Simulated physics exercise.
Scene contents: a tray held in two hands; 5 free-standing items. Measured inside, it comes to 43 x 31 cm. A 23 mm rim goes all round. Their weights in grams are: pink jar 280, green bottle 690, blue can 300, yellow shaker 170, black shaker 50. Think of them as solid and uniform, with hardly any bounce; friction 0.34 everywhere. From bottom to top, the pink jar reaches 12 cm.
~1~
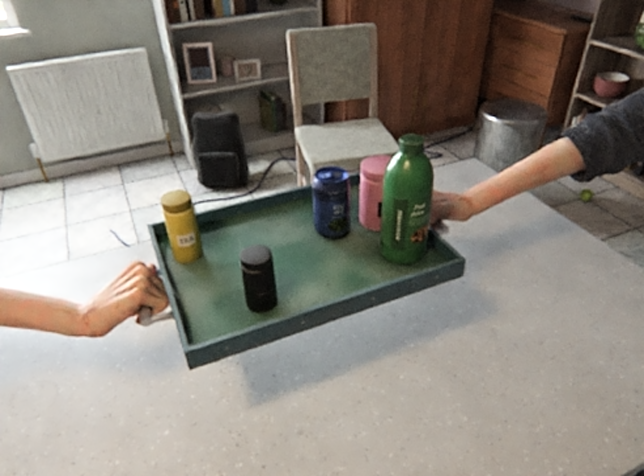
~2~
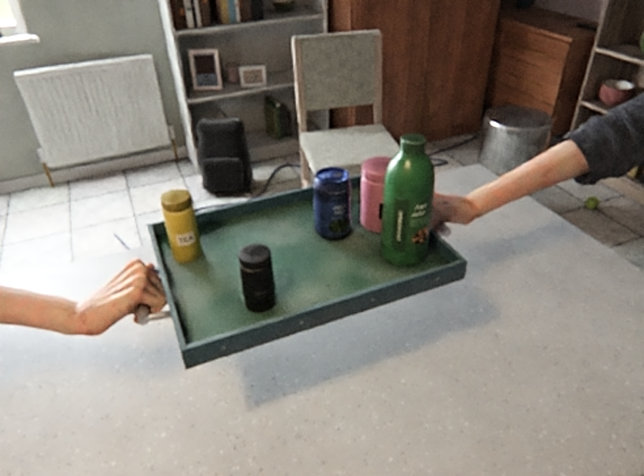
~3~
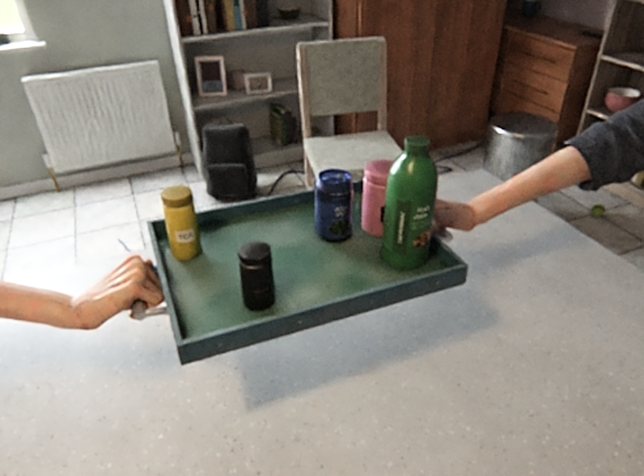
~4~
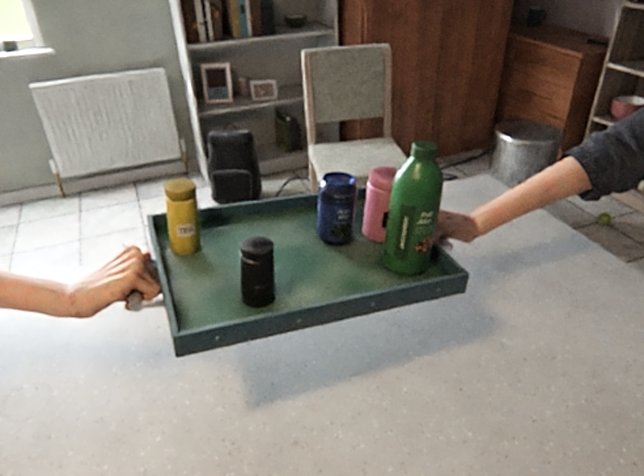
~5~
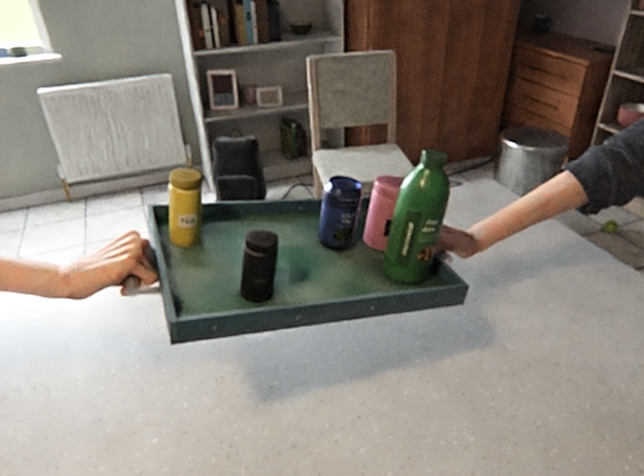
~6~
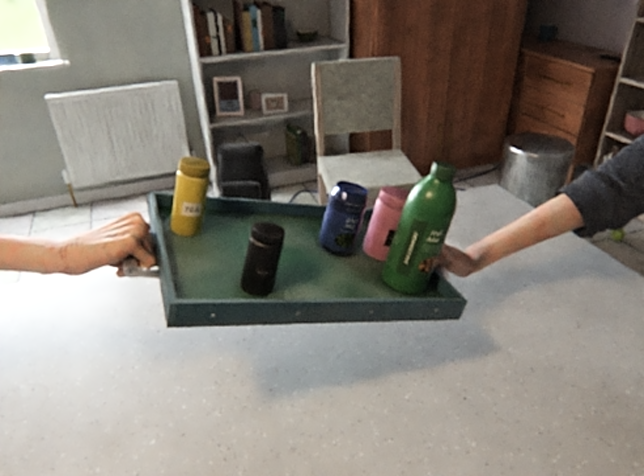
In a room with a radiator and shelves, two hands holding a green tray of five containers, gradually tilting it right edge down.
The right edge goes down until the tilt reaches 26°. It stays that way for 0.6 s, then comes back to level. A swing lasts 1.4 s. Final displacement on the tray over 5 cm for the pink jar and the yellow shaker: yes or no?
Final: Pink jar no; yellow shaker yes.
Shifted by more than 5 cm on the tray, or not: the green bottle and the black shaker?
Here the green bottle is left in place, and the black shaker moves off.
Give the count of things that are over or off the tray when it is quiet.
1.
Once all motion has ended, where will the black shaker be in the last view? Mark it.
Close to pixel (428, 251) in the final view.
Then, 0.70 s past the last view, tray tilted 26°, right edge down; yellow shaker shifted 16 cm near (292, 204); black shaker shifted 15 cm; blue can shifted 3 cm.
Then, 1.30 s past the last view, tray tilted 26°, right edge down; yellow shaker now off the tray; black shaker shifted 25 cm; blue can shifted 3 cm.
Finally, off the tray, yellow shaker; not toppled but over 5 cm from the start, black shaker; the other 3 still in place (within 5 cm). In the last view, pink jar near (393, 199), yellow shaker near (413, 267).
